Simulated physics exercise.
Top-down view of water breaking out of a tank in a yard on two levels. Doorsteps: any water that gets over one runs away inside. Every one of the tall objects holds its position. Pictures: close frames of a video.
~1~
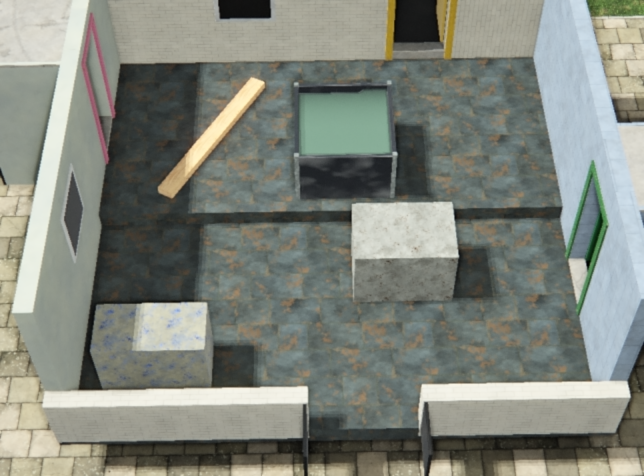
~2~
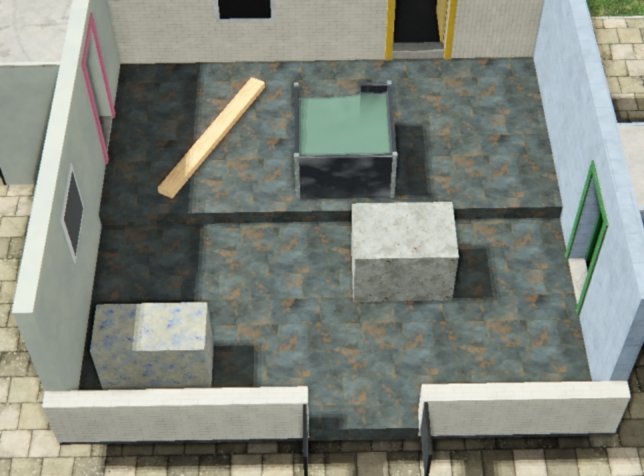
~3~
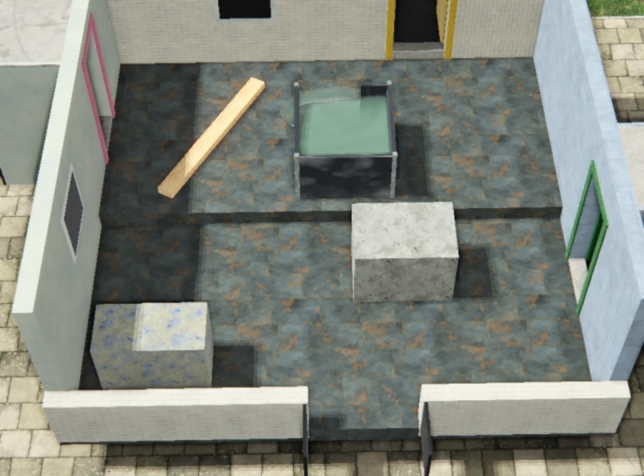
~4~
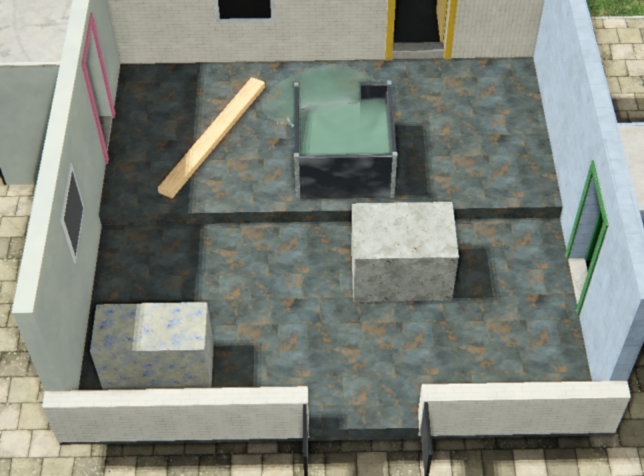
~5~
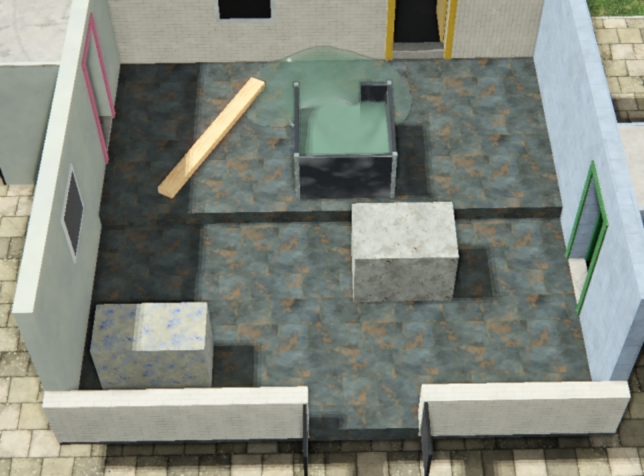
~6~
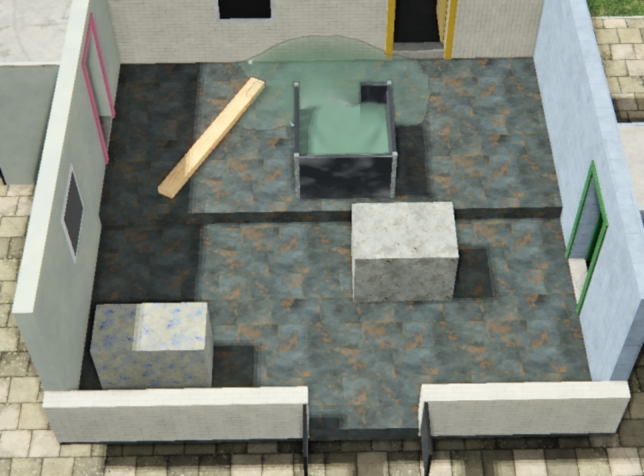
Greenish water pouring out of the far side of a dark tank and spreading across the tiled floor of a walled yard.
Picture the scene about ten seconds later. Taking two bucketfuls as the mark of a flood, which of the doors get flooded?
The yellow door stays below the mark, the green door stays below the mark, the pink door gets flooded.
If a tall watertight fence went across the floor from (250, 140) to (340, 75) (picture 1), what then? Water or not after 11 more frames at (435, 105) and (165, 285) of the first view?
Note: Point one drenched, point two left unsoaked.
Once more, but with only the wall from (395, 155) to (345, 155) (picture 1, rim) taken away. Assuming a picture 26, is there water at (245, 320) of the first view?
Answer: Soaked.
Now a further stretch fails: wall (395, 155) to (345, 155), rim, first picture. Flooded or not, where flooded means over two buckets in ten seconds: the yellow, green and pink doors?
One by one: Yellow door ends up below; green door ends up above; pink door ends up below.
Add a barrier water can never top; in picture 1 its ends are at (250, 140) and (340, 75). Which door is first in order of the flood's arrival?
The yellow-painted one.
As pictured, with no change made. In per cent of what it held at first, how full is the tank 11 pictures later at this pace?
It comes to some 34 percent.
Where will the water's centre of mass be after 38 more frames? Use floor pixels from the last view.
Roughly (322, 177) in the last picture.
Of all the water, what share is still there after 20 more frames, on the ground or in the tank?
Roughly 98 parts in every hundred.
A moment on, water covers 15 % of the floor; the yellow door wet at the sill, nothing in, the green door not reached, the pink door not reached.
Next, water covers 25 % of the floor; the yellow door under two buckets in, the green door not reached, the pink door wet at the sill, nothing in.
Then, water covers 45 % of the floor; the yellow door under two buckets in, the green door wet at the sill, nothing in, the pink door over two buckets in.
Later, water covers 80 % of the floor; the yellow door under two buckets in, the green door wet at the sill, nothing in, the pink door over two buckets in.
In the end, water covers 95 % of the floor; the yellow door under two buckets in, the green door wet at the sill, nothing in, the pink door over two buckets in.
